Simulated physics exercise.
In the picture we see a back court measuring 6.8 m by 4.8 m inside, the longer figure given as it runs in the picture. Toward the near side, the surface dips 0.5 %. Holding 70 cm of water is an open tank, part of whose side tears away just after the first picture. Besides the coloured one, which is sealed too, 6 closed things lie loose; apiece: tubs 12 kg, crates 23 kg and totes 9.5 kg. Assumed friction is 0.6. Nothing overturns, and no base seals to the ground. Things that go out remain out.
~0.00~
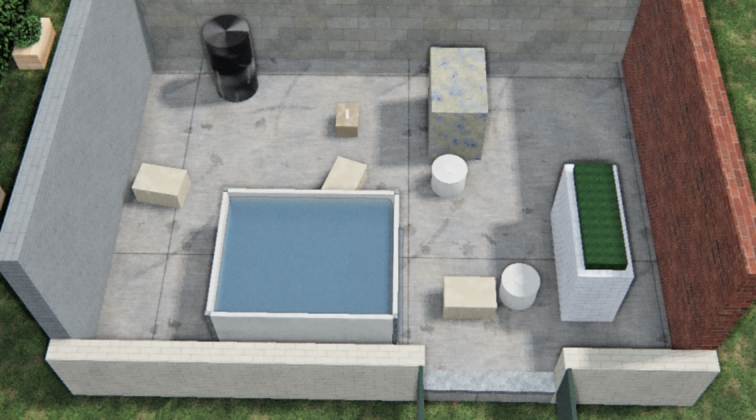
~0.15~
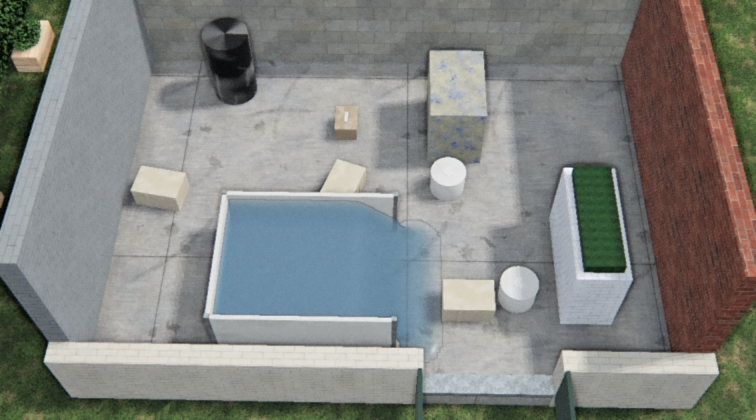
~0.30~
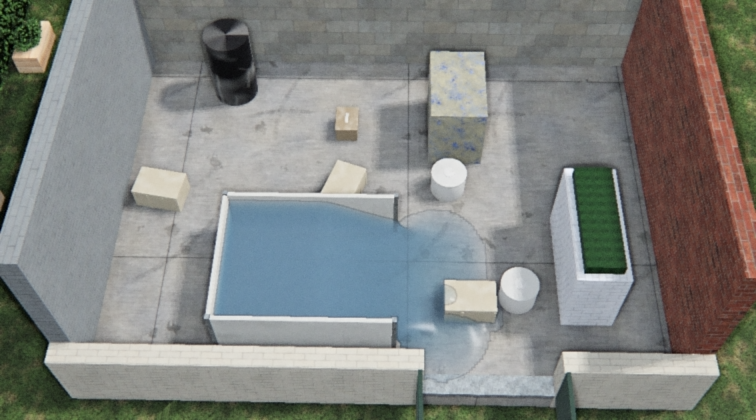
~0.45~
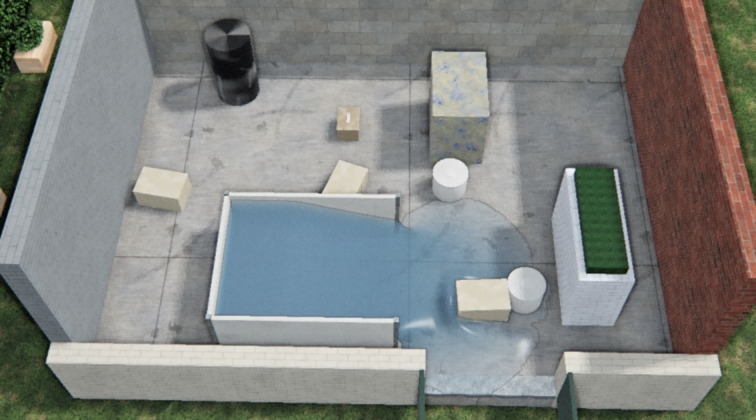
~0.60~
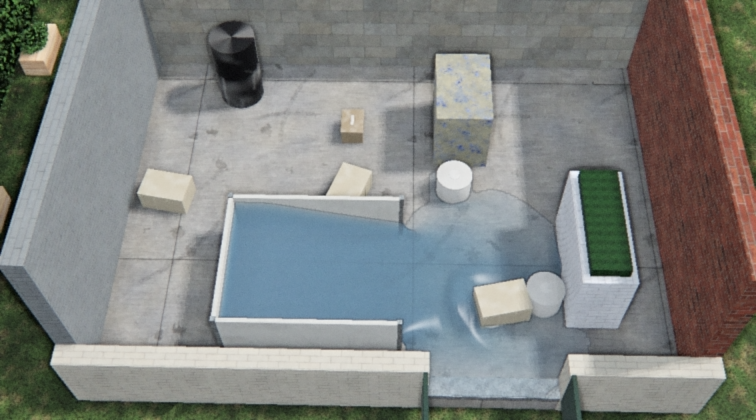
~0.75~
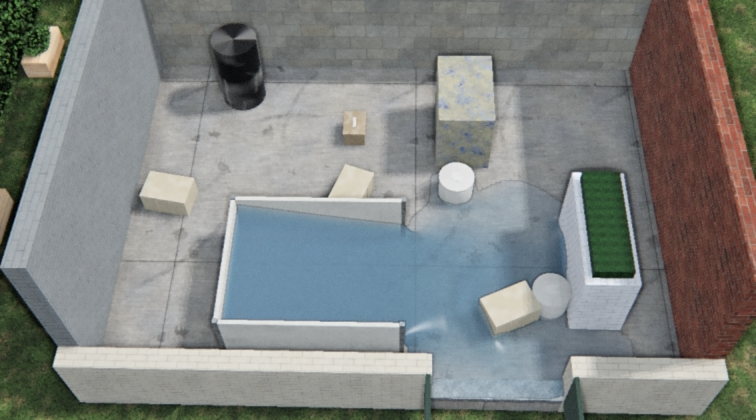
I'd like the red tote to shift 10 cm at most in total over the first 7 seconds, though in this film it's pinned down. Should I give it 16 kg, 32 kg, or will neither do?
Answer: Only 32 kg will do.
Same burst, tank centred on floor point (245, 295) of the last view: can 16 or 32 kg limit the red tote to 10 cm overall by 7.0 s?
Then the outcome is clear: The heavier mass alone works.
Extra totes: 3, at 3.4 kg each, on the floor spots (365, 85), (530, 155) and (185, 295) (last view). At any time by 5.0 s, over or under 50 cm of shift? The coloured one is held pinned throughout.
Each in turn: Further than that, further than that, not that far.
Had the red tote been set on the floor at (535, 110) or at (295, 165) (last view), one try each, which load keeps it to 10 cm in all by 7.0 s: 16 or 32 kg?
Heavy one only, then light one suffices.
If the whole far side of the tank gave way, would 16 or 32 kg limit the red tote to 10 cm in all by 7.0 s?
Result: Lighter option succeeds.
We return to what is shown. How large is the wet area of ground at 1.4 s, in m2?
That flooded area is roughly 11.0 m2.
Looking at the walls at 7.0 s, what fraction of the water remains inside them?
Somewhere near 70 percent, give or take.
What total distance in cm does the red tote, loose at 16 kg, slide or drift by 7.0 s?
Total path: Approx. 60 cm.
After 1.4 s the red tote would be 0 cm from its start with 16 kg and 0 cm from its start with 32 kg; 2 cm of water round it then.
After 3.1 s the red tote would be 11 cm from its start with 16 kg and 0 cm from its start with 32 kg; 7 cm of water round it then.
After 4.9 s the red tote would be 24 cm from its start with 16 kg and 3 cm from its start with 32 kg; 11 cm of water round it then.
After 7.0 s the red tote would be 5 cm from its start with 16 kg and 3 cm from its start with 32 kg; 11 cm of water round it then.
